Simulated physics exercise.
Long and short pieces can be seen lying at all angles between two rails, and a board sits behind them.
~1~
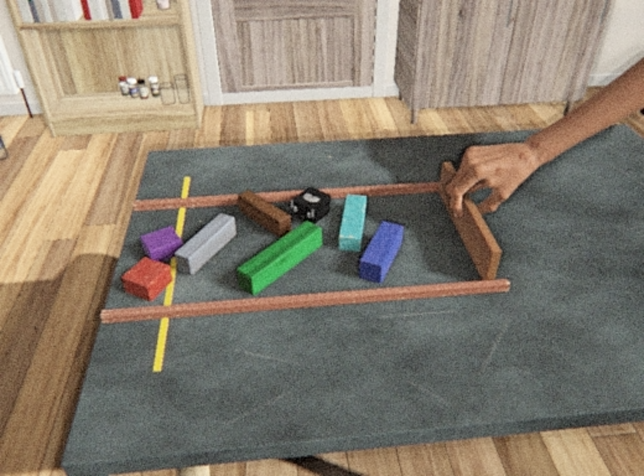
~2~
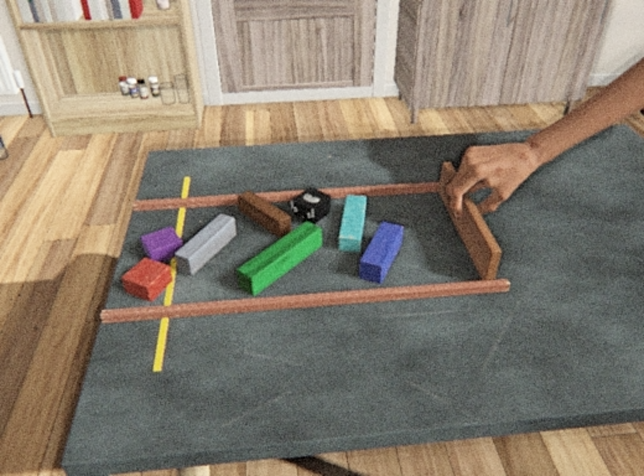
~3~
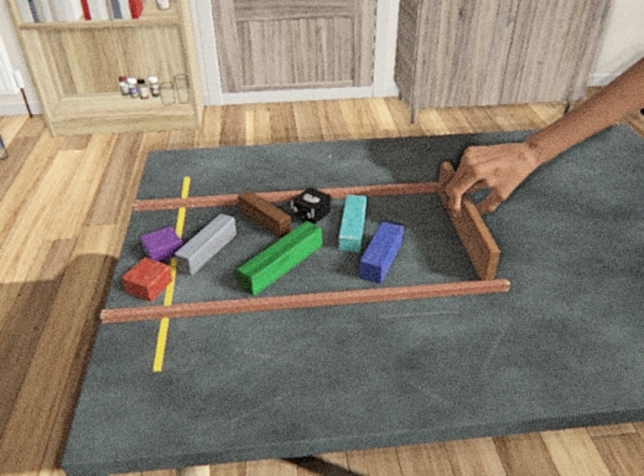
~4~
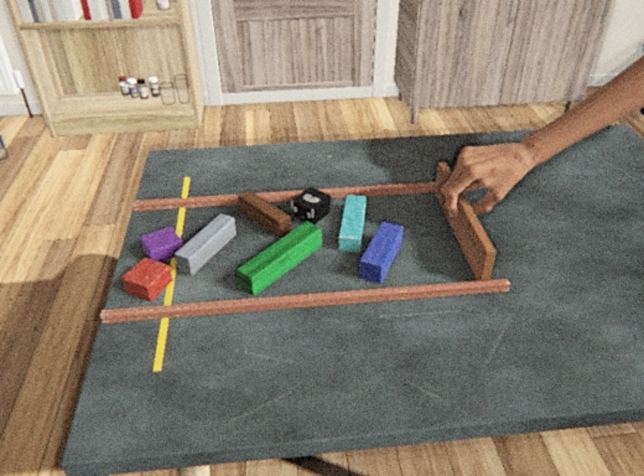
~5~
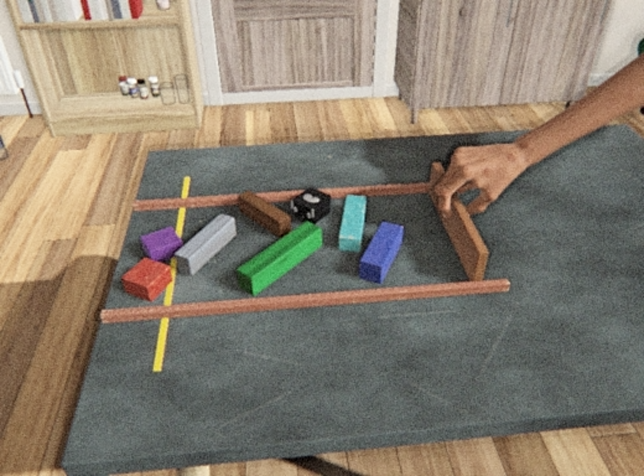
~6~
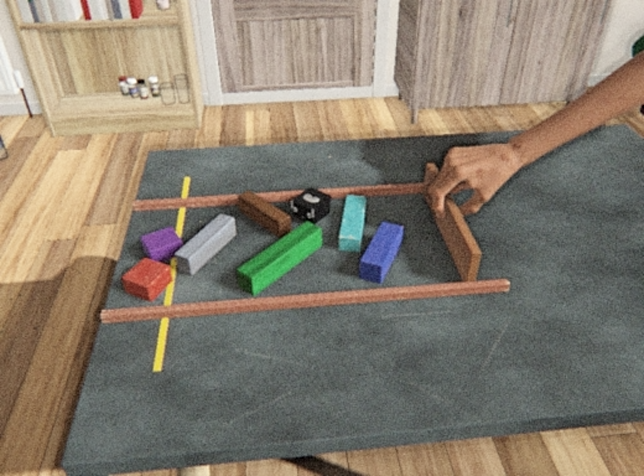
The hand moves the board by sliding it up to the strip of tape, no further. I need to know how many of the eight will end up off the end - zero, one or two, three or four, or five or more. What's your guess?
Three or four drop.
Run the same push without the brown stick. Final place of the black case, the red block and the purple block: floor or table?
Note: Black case is on by the end; red block is off by the end; purple block is off by the end.
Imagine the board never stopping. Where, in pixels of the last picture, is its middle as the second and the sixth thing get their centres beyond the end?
For the first, roughly (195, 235); for the next, roughly (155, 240).
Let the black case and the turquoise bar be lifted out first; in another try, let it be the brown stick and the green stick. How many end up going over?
2 in the first case and 1 in the second.
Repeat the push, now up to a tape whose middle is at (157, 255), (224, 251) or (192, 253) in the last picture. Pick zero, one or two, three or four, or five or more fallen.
Result per tape, as listed: More than four; none at all; one to two.
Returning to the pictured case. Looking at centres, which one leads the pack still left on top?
It is the green stick.
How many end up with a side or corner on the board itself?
2 of them.
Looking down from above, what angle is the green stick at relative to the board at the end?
It works out to near 20°.
Soon after, none off yet; red block at rest near (148, 279); purple block at rest near (162, 245); grey stick at rest near (207, 243).
In the end, the number that fall off is three or four; gone, brown stick, grey stick, purple block and red block.
